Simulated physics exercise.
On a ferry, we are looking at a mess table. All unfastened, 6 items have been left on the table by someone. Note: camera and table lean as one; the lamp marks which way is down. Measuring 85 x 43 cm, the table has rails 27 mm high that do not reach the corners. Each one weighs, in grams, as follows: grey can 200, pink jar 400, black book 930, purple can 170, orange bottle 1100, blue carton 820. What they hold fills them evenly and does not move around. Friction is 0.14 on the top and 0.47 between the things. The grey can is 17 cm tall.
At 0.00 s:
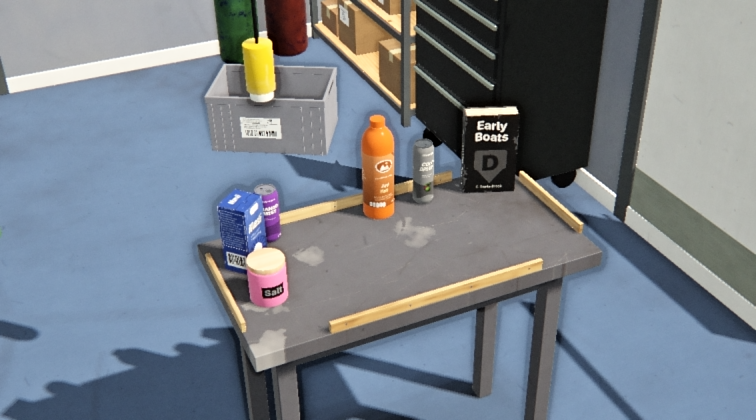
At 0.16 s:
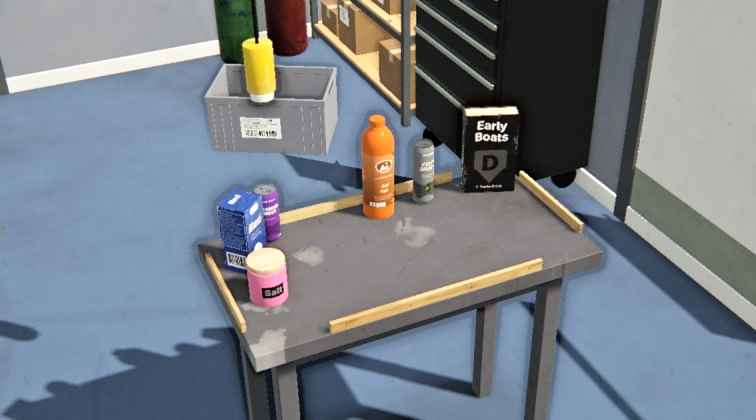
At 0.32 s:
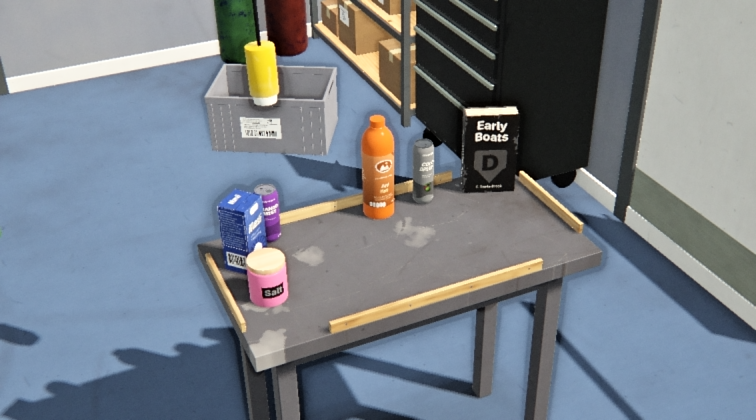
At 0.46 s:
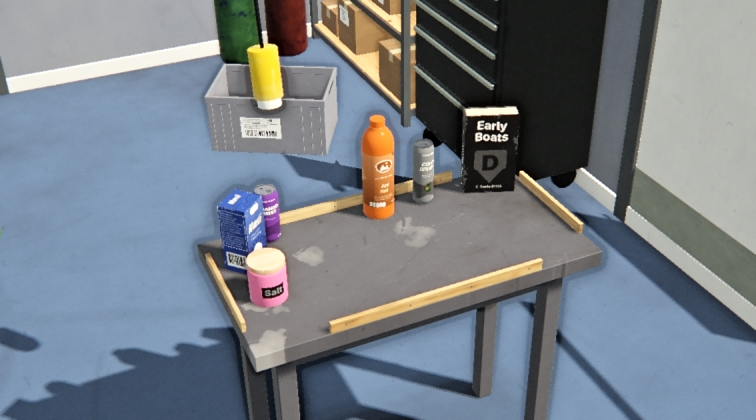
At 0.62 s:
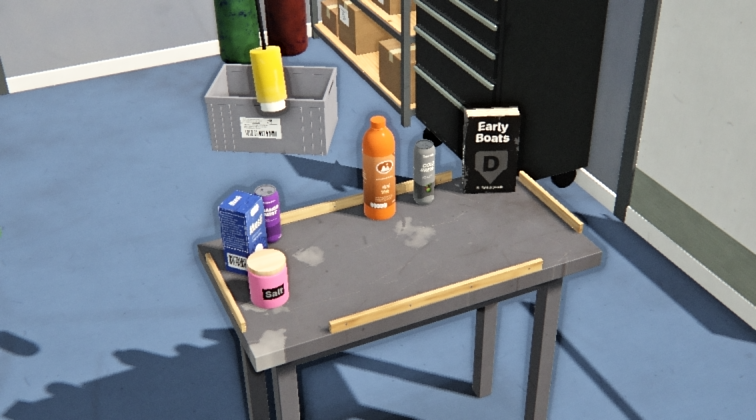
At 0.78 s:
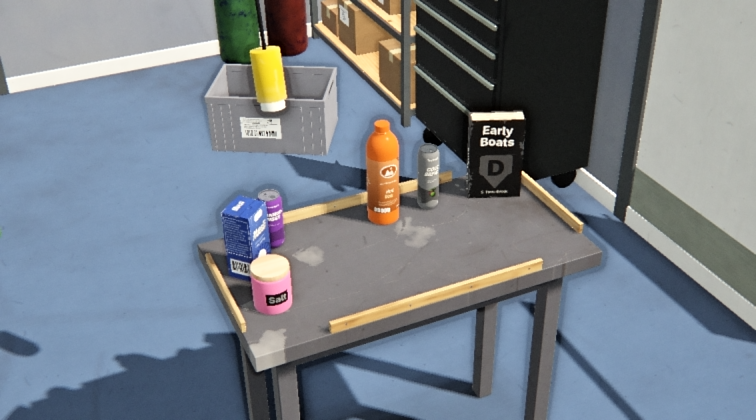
Six loose items on the grey table, including an orange bottle, a black book and a pink jar, stayed still at first, then all shifted slightly toward the near side, still upright.
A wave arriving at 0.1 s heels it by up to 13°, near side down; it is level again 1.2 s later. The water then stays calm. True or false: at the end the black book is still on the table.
True.
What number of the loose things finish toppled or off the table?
I get 0.
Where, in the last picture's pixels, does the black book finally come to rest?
Roughly at pixel (519, 176).
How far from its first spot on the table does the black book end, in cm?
I'd put it at about 14 centimetres.
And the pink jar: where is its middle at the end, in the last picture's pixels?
I'd put it at around (288, 313).
After 0.88 s, boat heeled 10°, near side down; black book moved 5 cm near (500, 160); blue carton moved 6 cm; grey can moved 5 cm.
After 0.98 s, boat heeled 7°, near side down; black book moved 8 cm near (506, 165); blue carton moved 8 cm; grey can moved 8 cm.
After 1.18 s, boat heeled 1°, near side down; black book moved 13 cm near (516, 174); blue carton moved 13 cm; grey can moved 13 cm.
In the end (1.8 s), not toppled but over 5 cm from the start, grey can, pink jar, black book, purple can, orange bottle and blue carton. In the last view, black book near (519, 176).
